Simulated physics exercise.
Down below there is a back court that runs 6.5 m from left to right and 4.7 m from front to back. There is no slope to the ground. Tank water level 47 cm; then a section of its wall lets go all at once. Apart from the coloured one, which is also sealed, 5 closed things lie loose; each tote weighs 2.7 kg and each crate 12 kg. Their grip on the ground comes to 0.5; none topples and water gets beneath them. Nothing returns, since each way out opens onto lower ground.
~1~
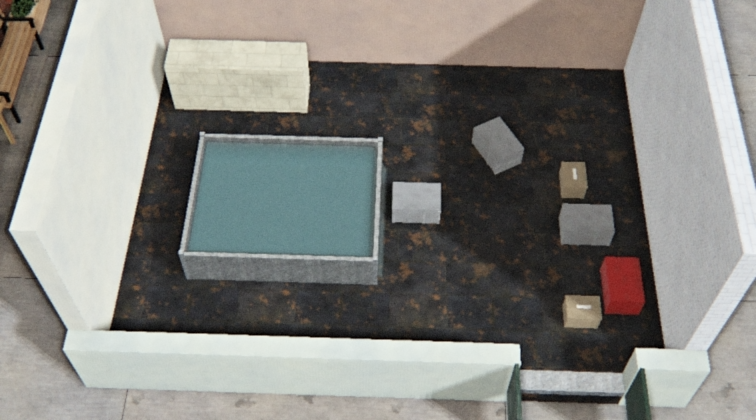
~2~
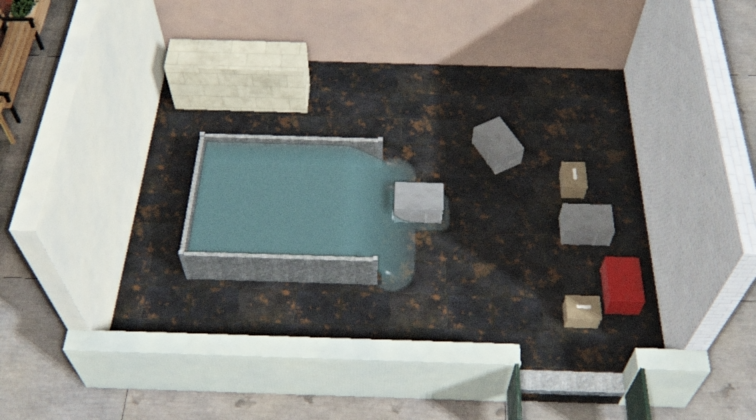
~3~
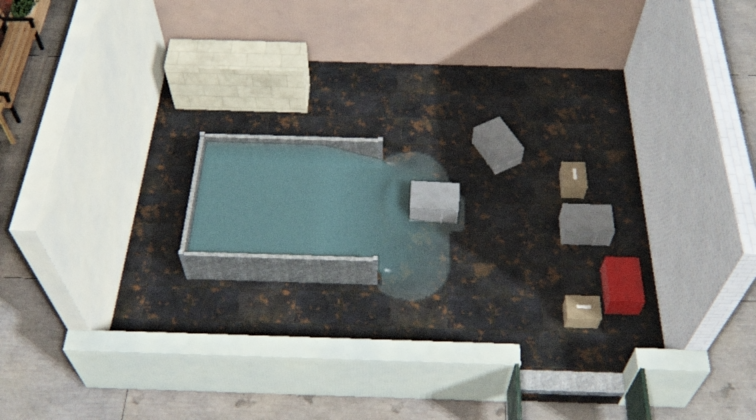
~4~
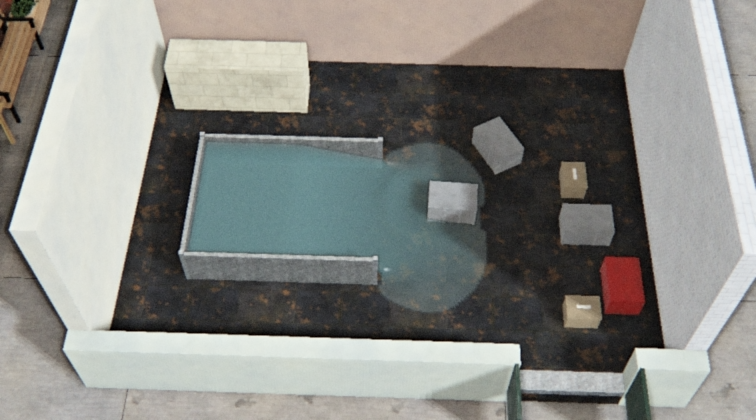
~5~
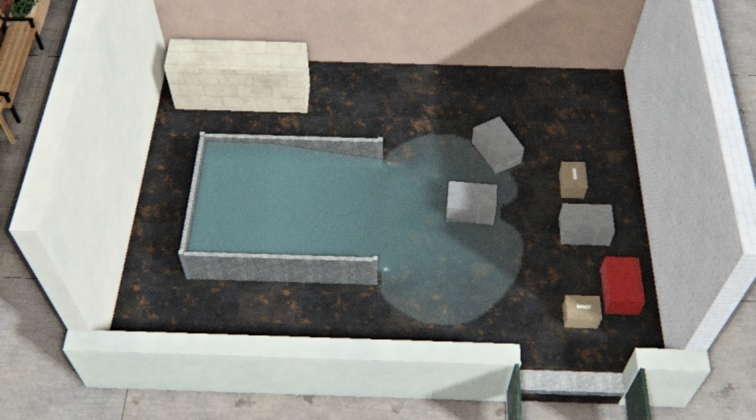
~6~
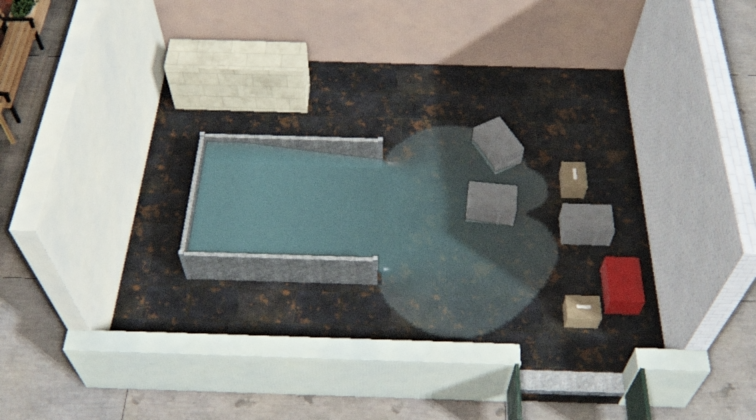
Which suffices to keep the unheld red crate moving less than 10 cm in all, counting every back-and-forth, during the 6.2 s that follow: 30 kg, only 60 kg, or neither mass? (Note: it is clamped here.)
The heavier one is needed.
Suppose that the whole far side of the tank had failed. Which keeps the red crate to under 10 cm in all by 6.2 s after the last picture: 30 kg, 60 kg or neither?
Under that change, the lighter pick does it.
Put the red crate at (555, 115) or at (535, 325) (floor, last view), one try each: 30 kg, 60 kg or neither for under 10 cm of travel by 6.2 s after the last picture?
In that order: Just the heavier works; just the heavier works.
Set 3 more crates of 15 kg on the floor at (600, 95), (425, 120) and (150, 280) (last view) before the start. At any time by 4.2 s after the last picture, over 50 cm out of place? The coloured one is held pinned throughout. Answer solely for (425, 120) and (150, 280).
Results, in sequence: Not exceeded / not exceeded.
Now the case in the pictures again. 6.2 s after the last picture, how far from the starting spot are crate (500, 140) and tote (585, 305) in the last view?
In that order: 250 cm, gone out.
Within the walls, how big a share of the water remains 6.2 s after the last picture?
I'd say some 82 percent hasn't gone yet.
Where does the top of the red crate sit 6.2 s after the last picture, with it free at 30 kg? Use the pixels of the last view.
Somewhere around (589, 346).
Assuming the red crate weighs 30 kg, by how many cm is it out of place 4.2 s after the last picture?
About 100 cm.
Then, 0.6 s after the last picture the red crate would be 1 cm from its start with 30 kg and 0 cm from its start with 60 kg; 5 cm of water round it then.
Then, 2.3 s after the last picture the red crate would be 51 cm from its start with 30 kg and 0 cm from its start with 60 kg; 17 cm of water round it then.
Then, 4.2 s after the last picture the red crate would be 93 cm from its start with 30 kg and 0 cm from its start with 60 kg; 10 cm of water round it then.
Then, 6.2 s after the last picture the red crate would be 101 cm from its start with 30 kg and 0 cm from its start with 60 kg; 7 cm of water round it then.
